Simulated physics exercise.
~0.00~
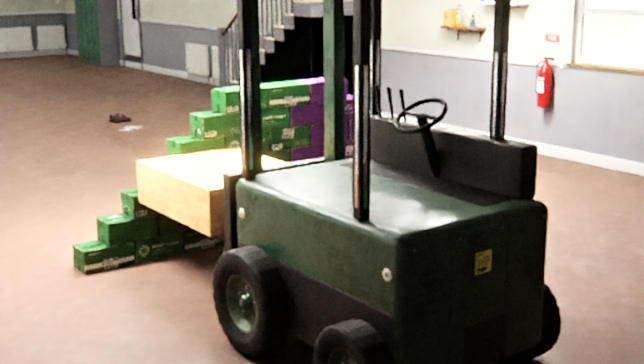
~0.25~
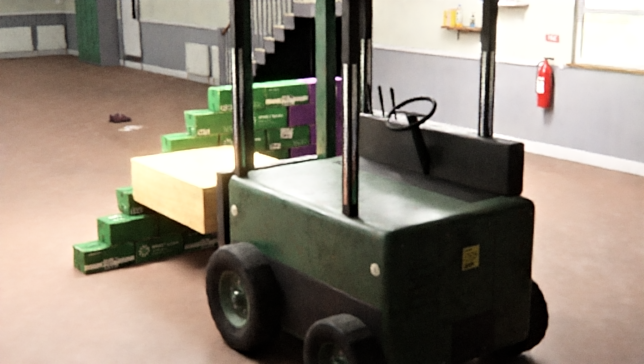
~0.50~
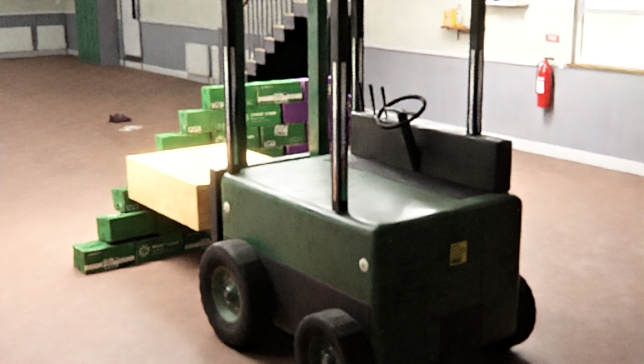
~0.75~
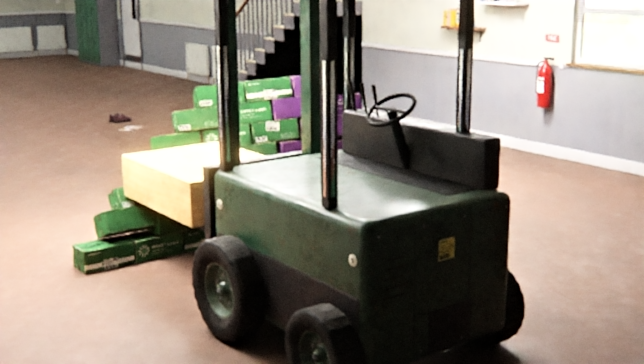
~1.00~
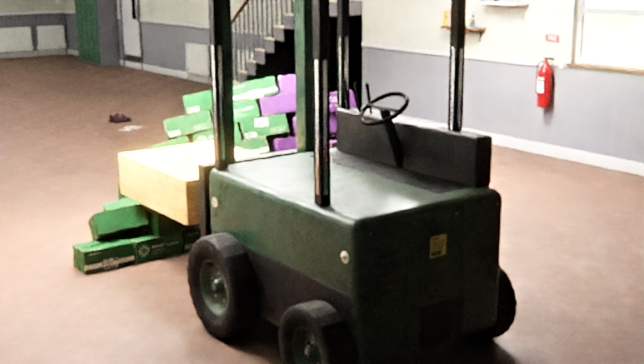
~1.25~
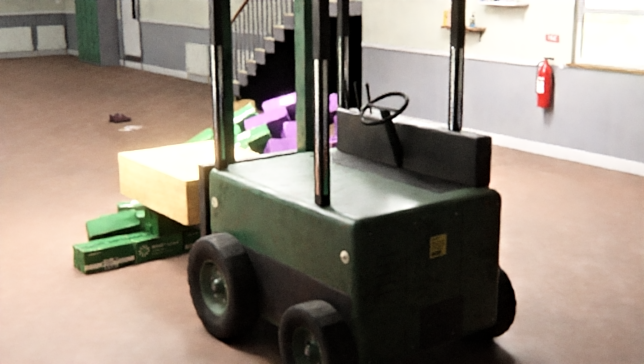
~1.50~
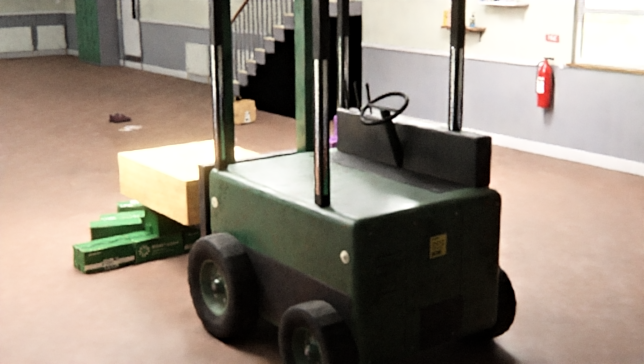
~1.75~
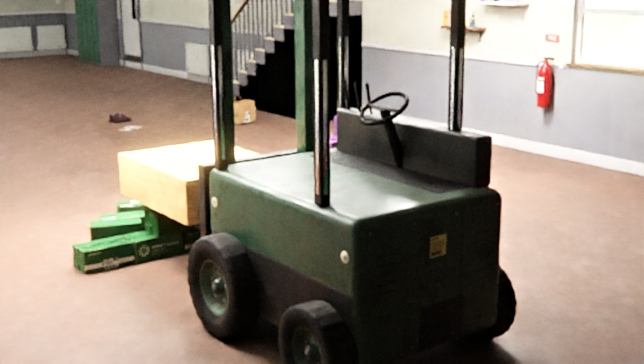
A dark green forklift pushes a crate into stacked green and purple boxes, toppling most of them.
